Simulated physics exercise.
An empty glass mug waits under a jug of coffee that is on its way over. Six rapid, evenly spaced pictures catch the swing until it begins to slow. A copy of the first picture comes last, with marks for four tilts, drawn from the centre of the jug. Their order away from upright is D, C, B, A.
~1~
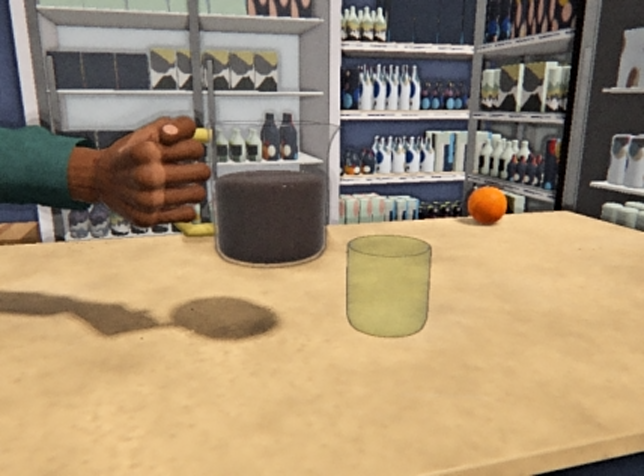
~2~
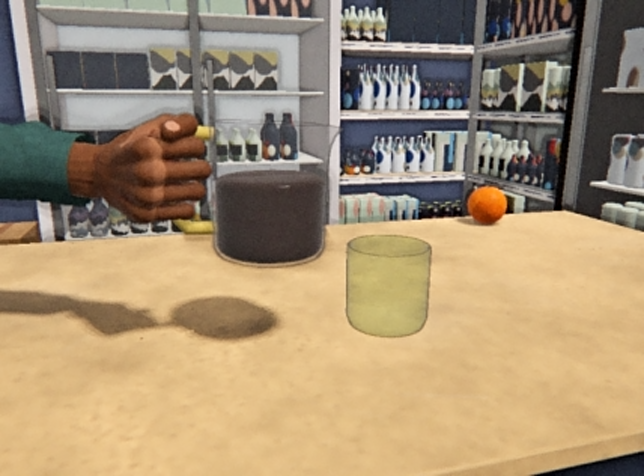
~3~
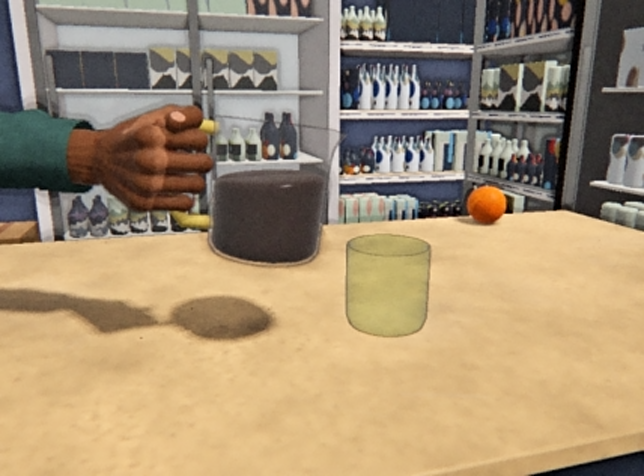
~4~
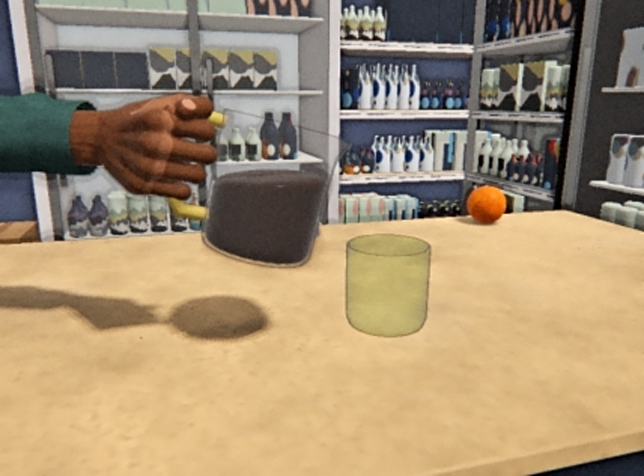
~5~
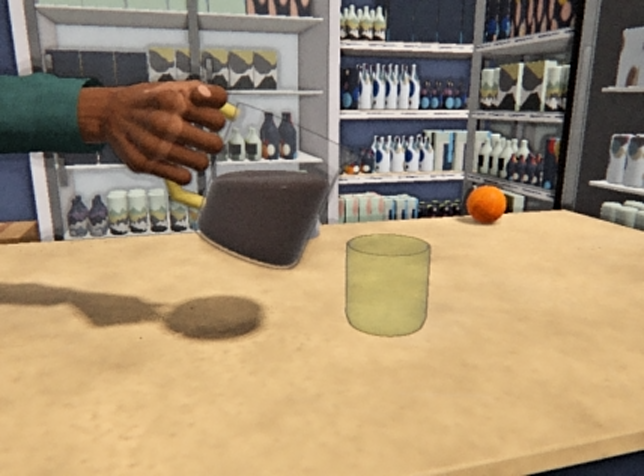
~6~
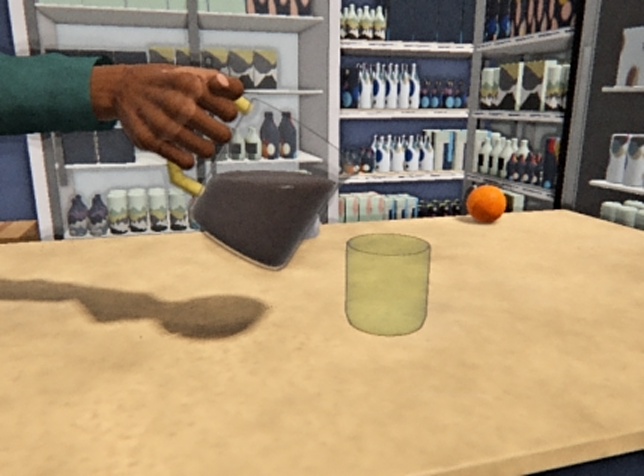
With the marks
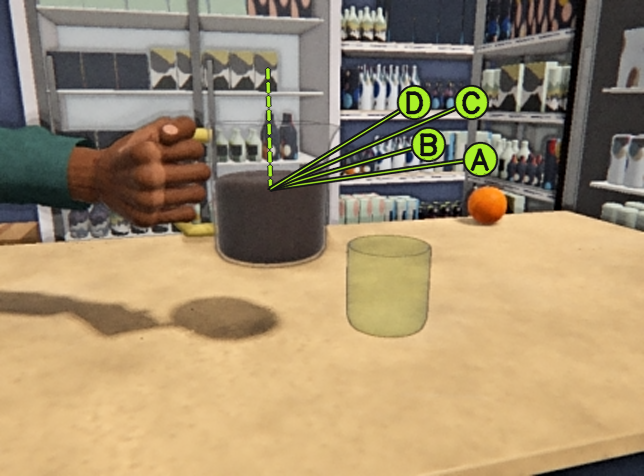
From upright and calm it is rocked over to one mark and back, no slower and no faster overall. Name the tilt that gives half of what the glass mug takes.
Use line C.
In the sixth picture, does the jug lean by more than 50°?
No.
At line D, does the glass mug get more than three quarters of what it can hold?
No, less.
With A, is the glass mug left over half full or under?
Over half.
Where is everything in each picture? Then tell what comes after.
The first picture shows upright, lip at (337, 126); rim of the glass mug round (389, 245); nothing has left yet.
The second picture shows upright, lip at (339, 128); nothing has left yet.
The third picture shows tipped about 7°, lip at (343, 134); nothing has left yet.
The fourth picture shows tipped about 14°, lip at (348, 144); nothing has left yet.
The fifth picture shows tipped about 24°, lip at (353, 158); nothing has left yet.
The sixth picture shows tipped about 33°, lip at (356, 172); nothing has left yet.
On the marked copy, A at (463, 161); B at (411, 148); C at (455, 108); D at (399, 110).
With A, the glass mug ends with about 79 % of what it can hold; 8 % of the coffee is spilt.
With B, the glass mug ends with about 70 % of what it can hold.
With C, the glass mug ends with about 51 % of what it can hold.
With D, the glass mug ends with about 31 % of what it can hold.
